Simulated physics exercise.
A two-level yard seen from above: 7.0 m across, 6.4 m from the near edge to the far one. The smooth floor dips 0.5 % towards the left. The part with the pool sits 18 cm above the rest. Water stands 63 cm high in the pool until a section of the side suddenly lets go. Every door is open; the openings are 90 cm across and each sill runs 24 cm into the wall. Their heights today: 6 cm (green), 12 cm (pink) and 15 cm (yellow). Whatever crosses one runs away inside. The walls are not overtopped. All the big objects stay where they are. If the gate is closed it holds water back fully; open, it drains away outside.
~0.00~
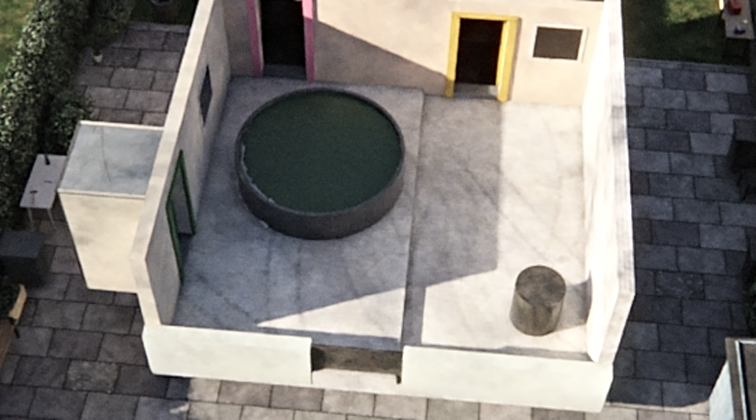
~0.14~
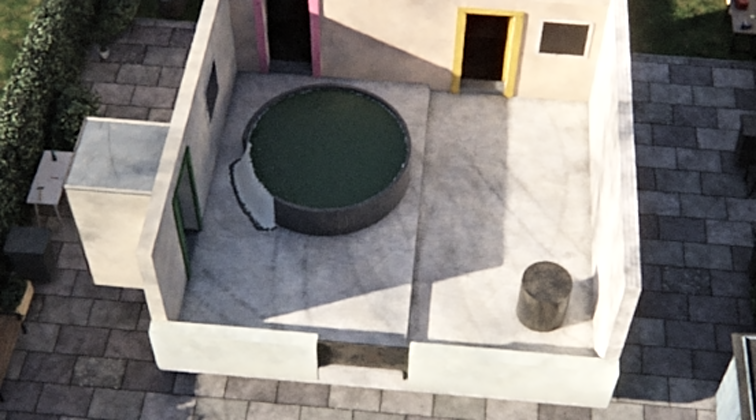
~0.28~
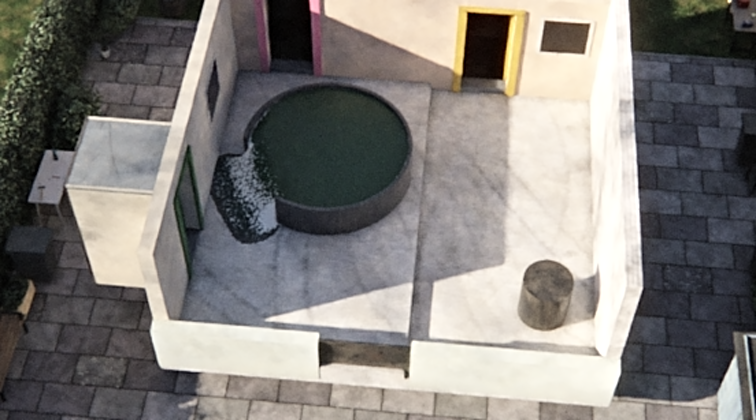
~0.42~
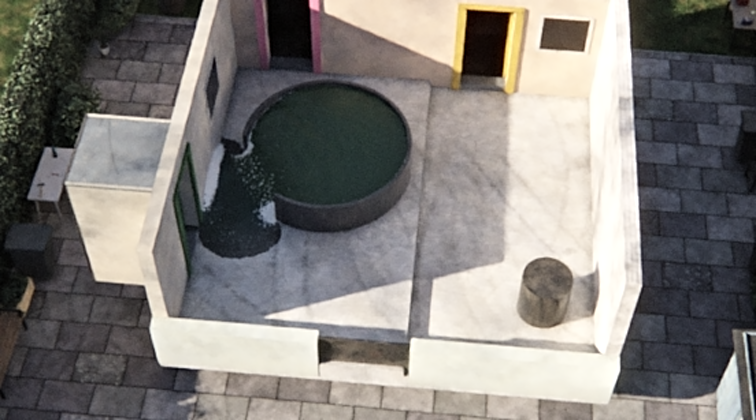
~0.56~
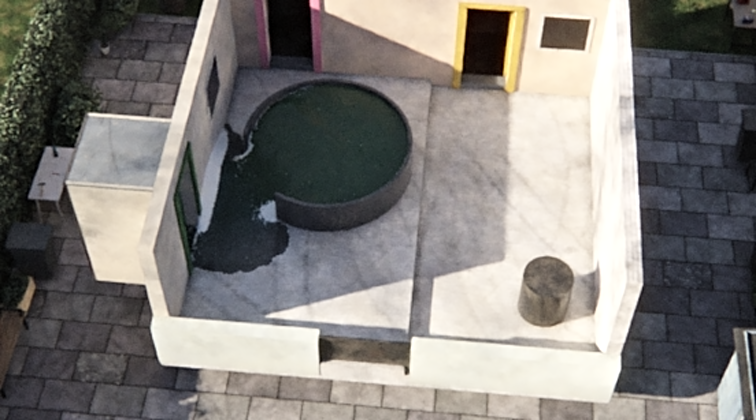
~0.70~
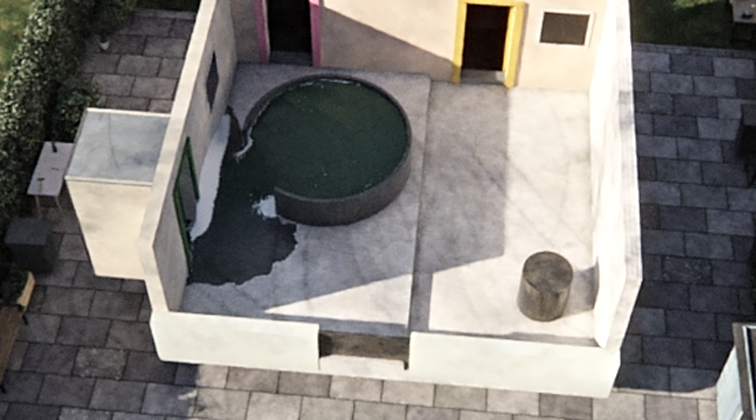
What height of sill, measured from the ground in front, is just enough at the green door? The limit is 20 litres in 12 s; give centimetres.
It would have to be roughly 27 cm high.
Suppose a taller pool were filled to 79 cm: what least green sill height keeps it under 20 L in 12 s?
About 35 cm.
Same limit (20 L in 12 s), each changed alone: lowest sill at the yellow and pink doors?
Roughly 11.5 cm at yellow and 18 cm at pink.
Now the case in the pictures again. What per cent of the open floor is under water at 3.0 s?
Some 35 per cent of it.
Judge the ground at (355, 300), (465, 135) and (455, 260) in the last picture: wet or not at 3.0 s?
In turn: Under water, still dry, dry.
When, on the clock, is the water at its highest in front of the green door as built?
Near 2.0 s.
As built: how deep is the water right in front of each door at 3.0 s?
Depths in cm: Green 18, pink 21, yellow 0.
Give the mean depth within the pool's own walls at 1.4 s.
About 47 cm.
After 1.4 s water covers 15 % of the floor, deepest (54 cm) near (219, 184); 23 cm at the green door, 64 litres in over its 6 cm sill.
After 3.0 s water covers 35 % of the floor, deepest (42 cm) near (179, 316); 18 cm at the green door, 209 litres in over its 6 cm sill.
After 12.0 s water covers 100 % of the floor, deepest (18 cm) near (527, 90); 8 cm at the green door, 370 litres in over its 6 cm sill.
At the green door as built, the water arrived by 0.6 s and peaked near 23 cm at 2.0 s.
Run again over the same 12 s with other heights there, 36 litres in over 24 cm, 5 litres over 32 cm. The limit of 20 litres is kept from about 27 cm up.
